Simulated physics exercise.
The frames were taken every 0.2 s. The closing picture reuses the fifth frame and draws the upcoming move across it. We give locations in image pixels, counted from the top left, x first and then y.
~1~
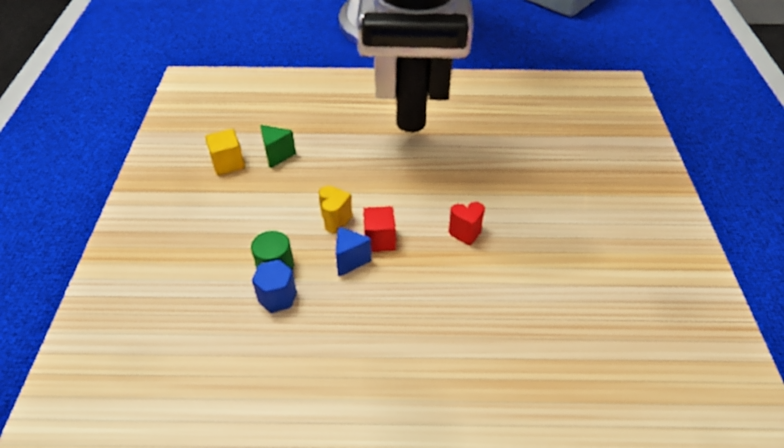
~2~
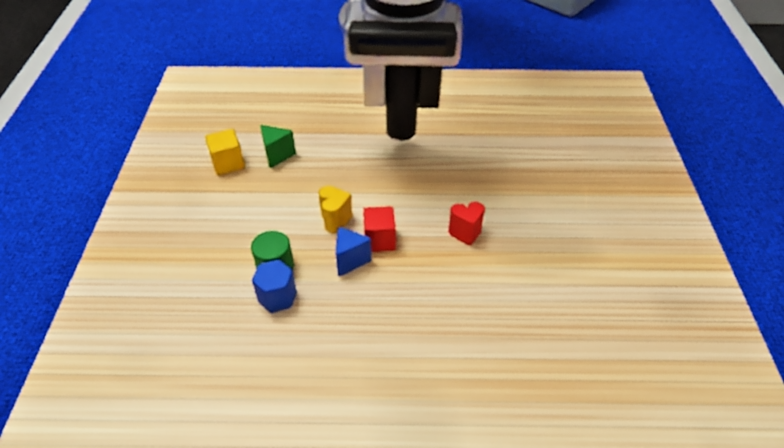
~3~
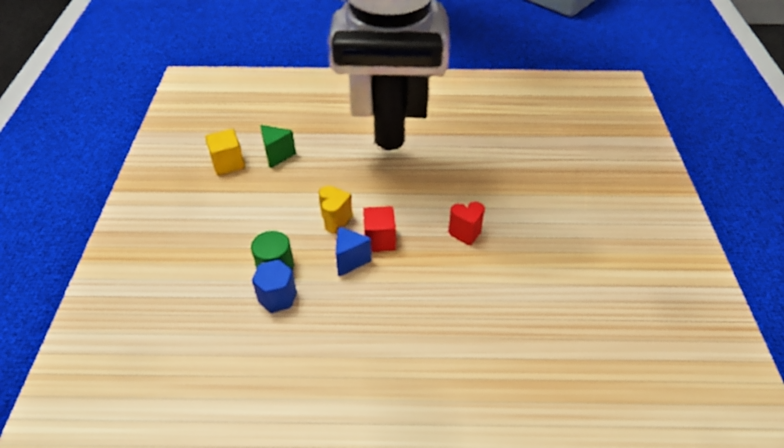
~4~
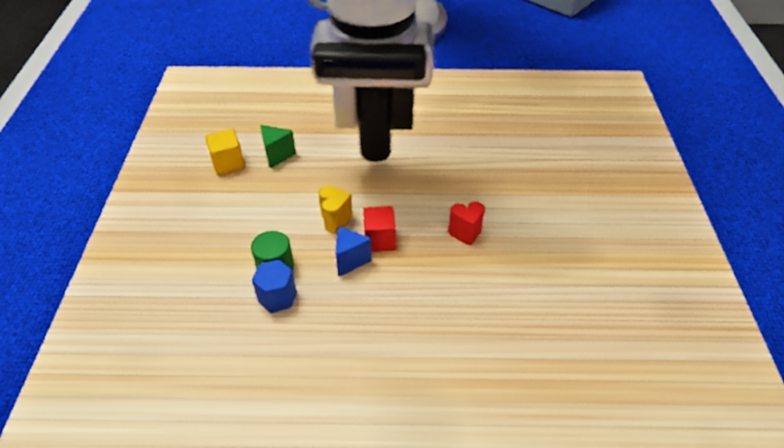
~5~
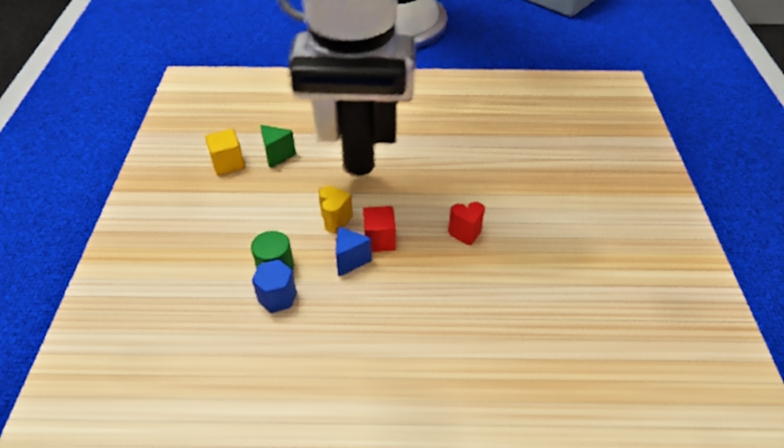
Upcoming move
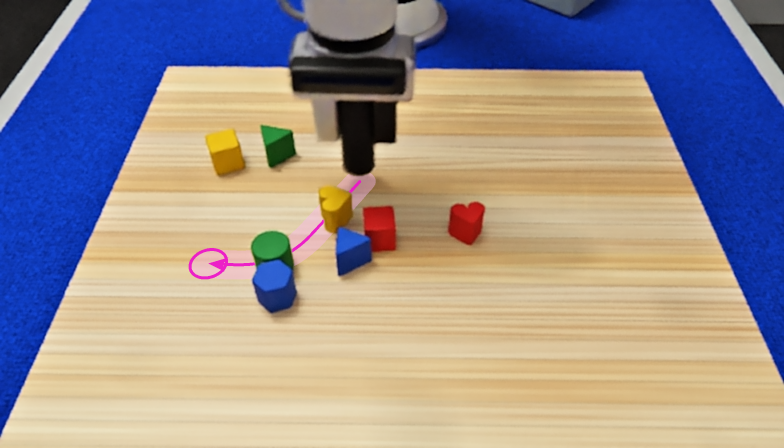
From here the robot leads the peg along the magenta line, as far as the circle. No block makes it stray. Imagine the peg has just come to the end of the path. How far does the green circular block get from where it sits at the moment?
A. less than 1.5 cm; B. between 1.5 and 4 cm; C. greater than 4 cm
I choose C.
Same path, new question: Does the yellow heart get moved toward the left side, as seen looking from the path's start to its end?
Yes, I think so.
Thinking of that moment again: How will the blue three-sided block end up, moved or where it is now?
That block will keep its spot.
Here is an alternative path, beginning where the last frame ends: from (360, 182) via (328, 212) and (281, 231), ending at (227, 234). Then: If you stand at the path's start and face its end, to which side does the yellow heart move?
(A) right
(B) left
Letter B.
Drawn move, from (360, 182) via (324, 220) and (277, 258), ending at (208, 263).
The first path, step by step. One third of the way, peg at (322, 205); yellow heart at (318, 222), turned 35° anticlockwise.
Two thirds of the way, peg at (273, 243); green circular block at (244, 261); blue hexagon at (268, 283), turned 20° anticlockwise; yellow heart at (307, 248), turned 80° anticlockwise.
At the end, peg at (203, 248); green circular block at (217, 273); blue hexagon at (268, 283), turned 20° anticlockwise; yellow heart at (307, 248), turned 80° anticlockwise; blue three-sided block still.
